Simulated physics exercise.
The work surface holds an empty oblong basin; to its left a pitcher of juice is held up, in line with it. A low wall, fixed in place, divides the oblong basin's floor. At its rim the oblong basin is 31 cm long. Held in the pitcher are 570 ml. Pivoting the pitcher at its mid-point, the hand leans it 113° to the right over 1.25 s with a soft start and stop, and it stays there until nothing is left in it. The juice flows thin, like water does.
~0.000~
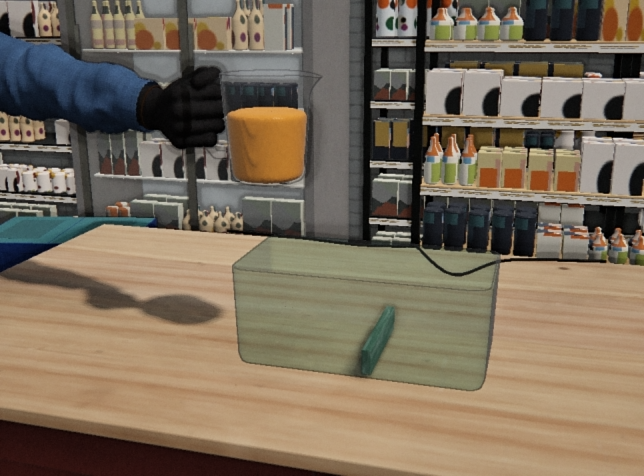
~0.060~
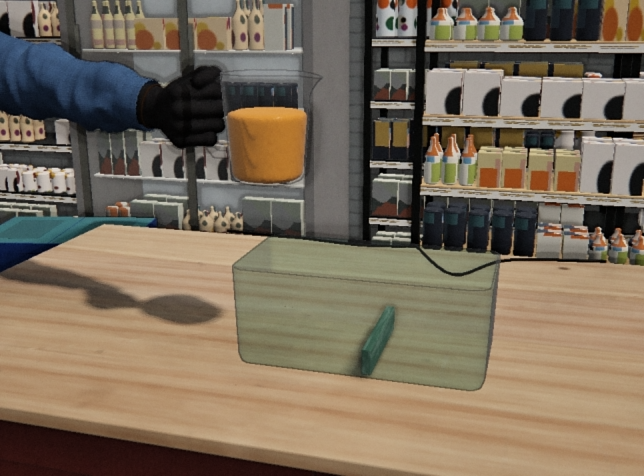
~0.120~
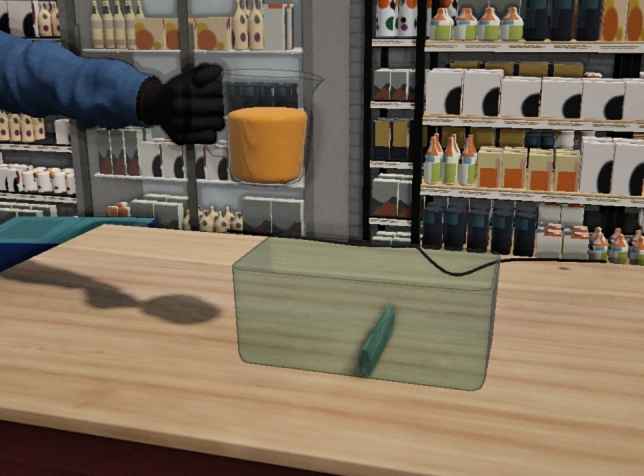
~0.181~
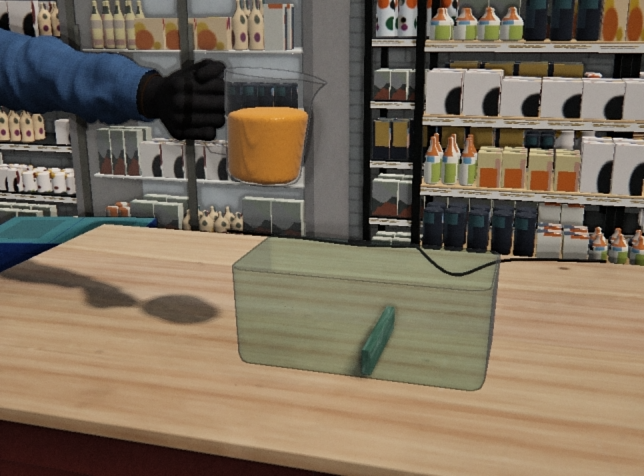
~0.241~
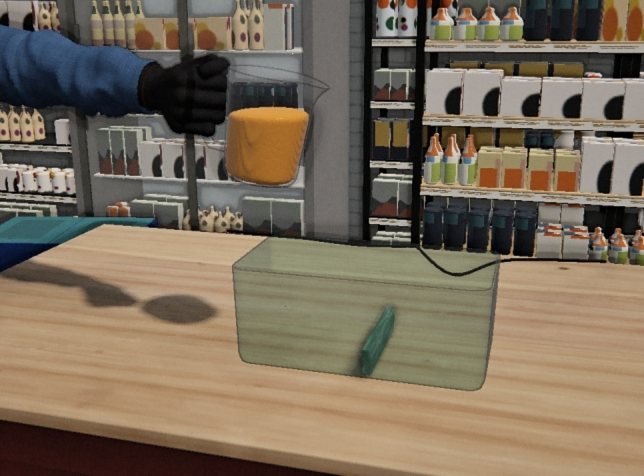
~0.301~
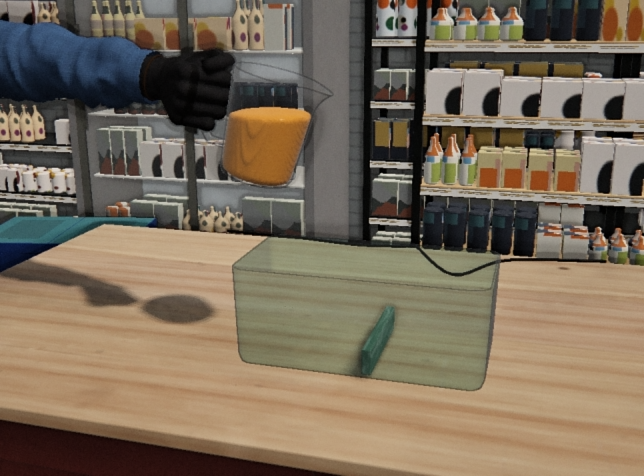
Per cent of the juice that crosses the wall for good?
48 per cent.
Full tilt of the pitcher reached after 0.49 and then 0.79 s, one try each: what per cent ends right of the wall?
The first try gives 15 percent and the second 25 percent.
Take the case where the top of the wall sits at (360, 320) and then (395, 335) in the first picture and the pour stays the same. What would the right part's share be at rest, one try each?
Try 1: 75 %; try 2: 15 %.
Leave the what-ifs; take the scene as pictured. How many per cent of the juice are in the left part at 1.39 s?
I'd put it near 52 percent.
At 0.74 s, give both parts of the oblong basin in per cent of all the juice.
Lab note: Left near 0 %, right near 0.
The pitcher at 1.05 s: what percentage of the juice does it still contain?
I reckon near 22 per cent still sits there.
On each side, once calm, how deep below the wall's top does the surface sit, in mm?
Measured: Left around 22 mm, right around 20 mm.
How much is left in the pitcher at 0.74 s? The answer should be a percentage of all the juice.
About 88 percent.
Then, 0.74 s in, the tilt is 72° and 89 per cent is still to pour, 0 is left of the wall and 0 right of it.
Then, 1.05 s in, the tilt is 106° and 23 per cent is still to pour, 20 is left of the wall and 36 right of it.
Then, 1.39 s in, the tilt is 113° and 0 per cent is still to pour, 51 is left of the wall and 46 right of it.
Then, 1.75 s in, the tilt is 113° and 0 per cent is still to pour, 51 is left of the wall and 47 right of it.
Finally, 51 per cent lies left of the wall, 48 right of it and 1 outside.
